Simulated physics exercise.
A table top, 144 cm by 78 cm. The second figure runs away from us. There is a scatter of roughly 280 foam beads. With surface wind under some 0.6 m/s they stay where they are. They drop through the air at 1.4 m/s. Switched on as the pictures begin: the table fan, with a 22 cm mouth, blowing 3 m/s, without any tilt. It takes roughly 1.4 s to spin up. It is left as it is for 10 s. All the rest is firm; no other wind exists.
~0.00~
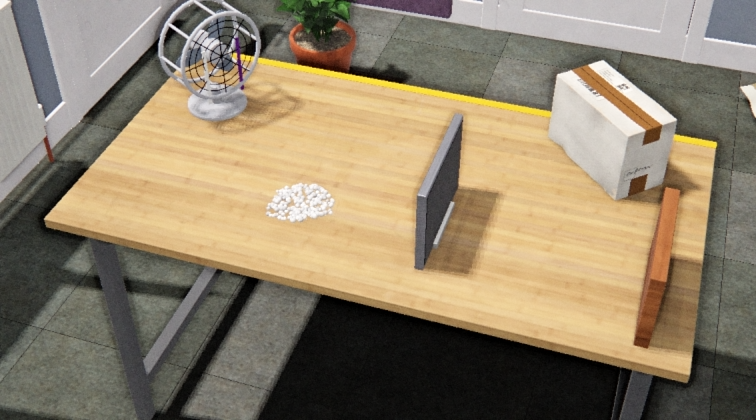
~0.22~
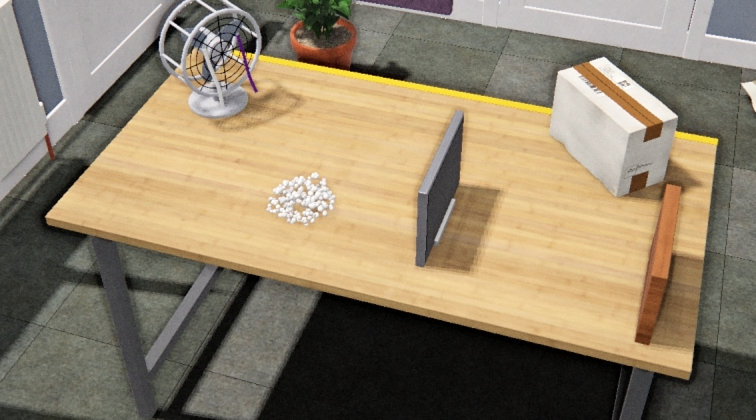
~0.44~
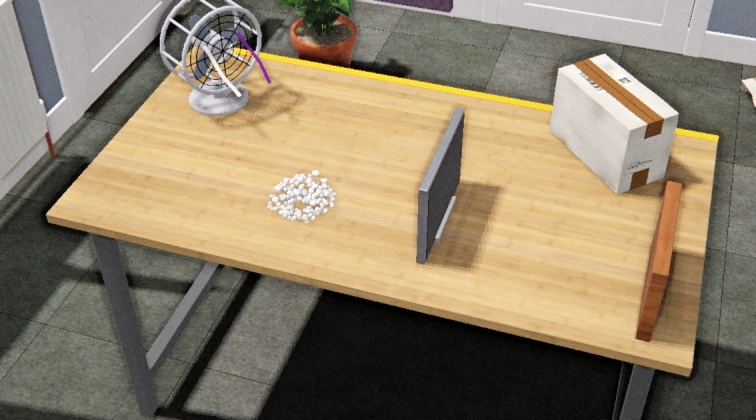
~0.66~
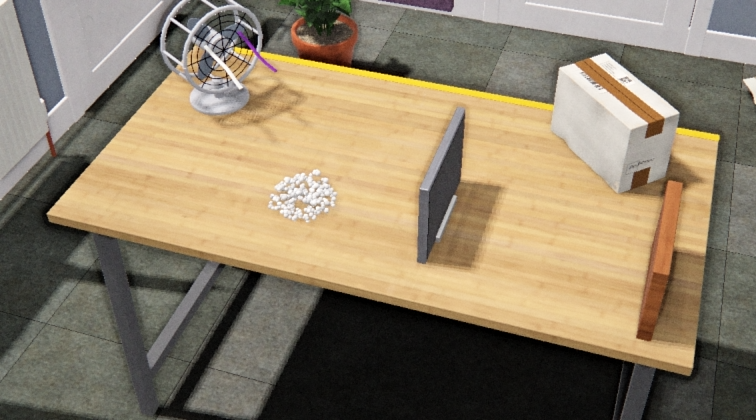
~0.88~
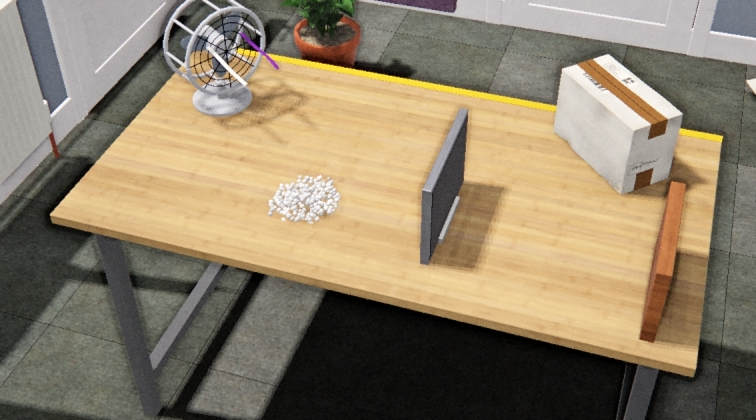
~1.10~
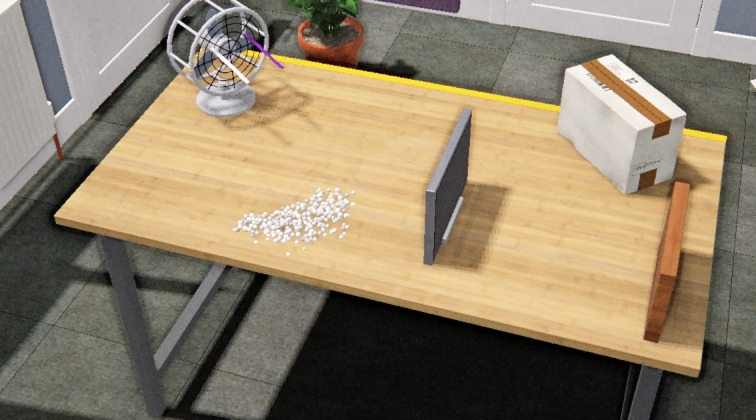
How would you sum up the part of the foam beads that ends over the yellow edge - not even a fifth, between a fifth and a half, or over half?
I would sum it up as not even a fifth.
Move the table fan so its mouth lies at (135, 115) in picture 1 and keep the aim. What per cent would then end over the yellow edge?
Around 0 per cent would end up there.
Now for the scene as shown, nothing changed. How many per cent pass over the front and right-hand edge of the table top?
About 90 % front, about 0 % right-hand.
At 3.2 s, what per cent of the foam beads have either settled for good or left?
Estimate: Close to 100 %.
After 2.0 s, 0 % are on the move or not yet settled, 0 % are over the yellow edge.
After 3.2 s, 0 % are on the move or not yet settled, 0 % are over the yellow edge.
After 5.5 s, 0 % are on the move or not yet settled, 0 % are over the yellow edge.
After 10.0 s, at the end, 0 % are over the yellow edge.
